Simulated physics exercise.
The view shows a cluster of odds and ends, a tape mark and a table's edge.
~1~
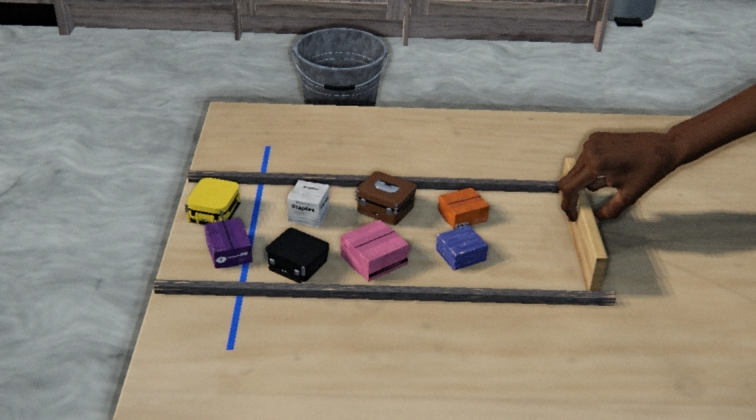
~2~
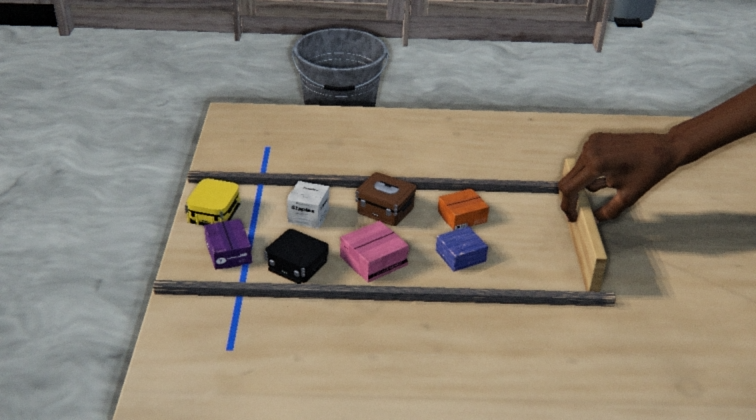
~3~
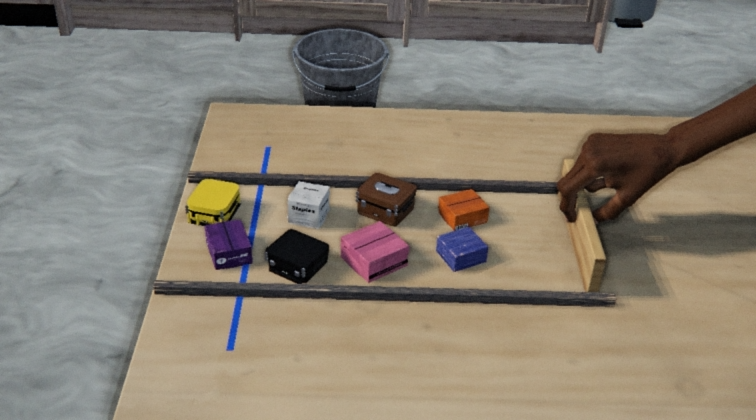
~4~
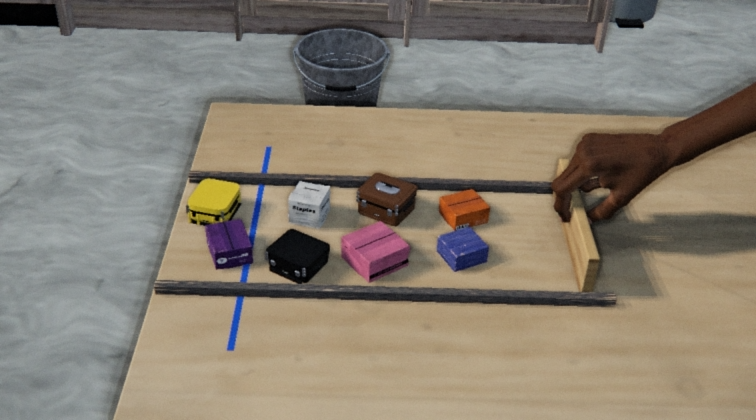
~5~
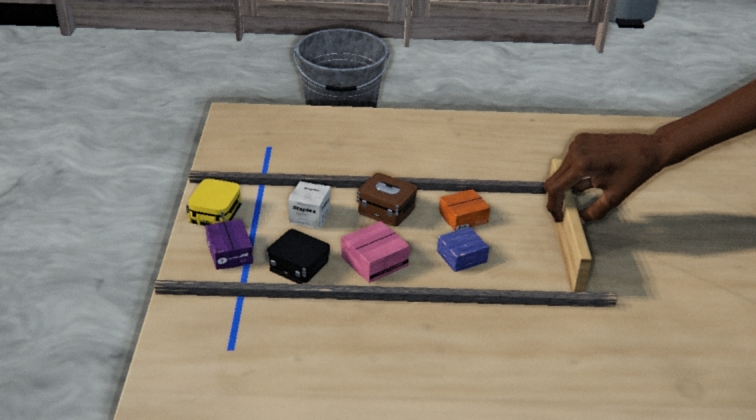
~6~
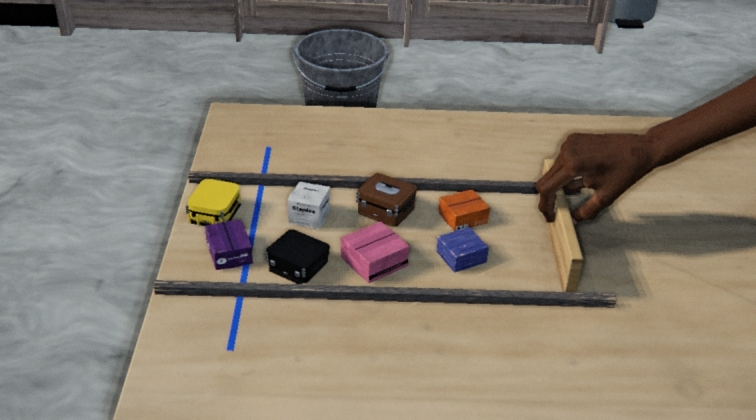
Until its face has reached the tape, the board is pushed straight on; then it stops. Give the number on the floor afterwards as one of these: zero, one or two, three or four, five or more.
On the floor afterwards: Three or four.
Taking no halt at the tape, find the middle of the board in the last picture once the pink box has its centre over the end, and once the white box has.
At (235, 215) for the pink box; at (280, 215) for the white box.
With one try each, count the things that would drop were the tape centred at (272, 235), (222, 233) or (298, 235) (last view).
Try by try, 4, 6 and 2.
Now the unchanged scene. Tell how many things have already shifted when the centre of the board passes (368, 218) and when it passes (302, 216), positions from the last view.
By then 7, and later 8.
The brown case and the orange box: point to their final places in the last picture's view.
Brown case: About (192, 200); orange box: About (238, 199).
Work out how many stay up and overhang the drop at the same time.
So the number is 2.
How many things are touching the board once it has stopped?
That comes to 2.
A little later, none off yet; yellow case at rest near (215, 204); purple box at rest near (229, 244); black case at rest near (298, 257).
Next, none off yet; yellow case at rest near (215, 204); purple box shifted a little near (215, 241); black case shifted about its own width near (255, 261).
Later still, none off yet; yellow case tilted well over near (154, 228); purple box on its side near (143, 273); black case shifted well along near (173, 263).
When it is over, the number that fall off is three or four; down, white box, black case, purple box and yellow case.
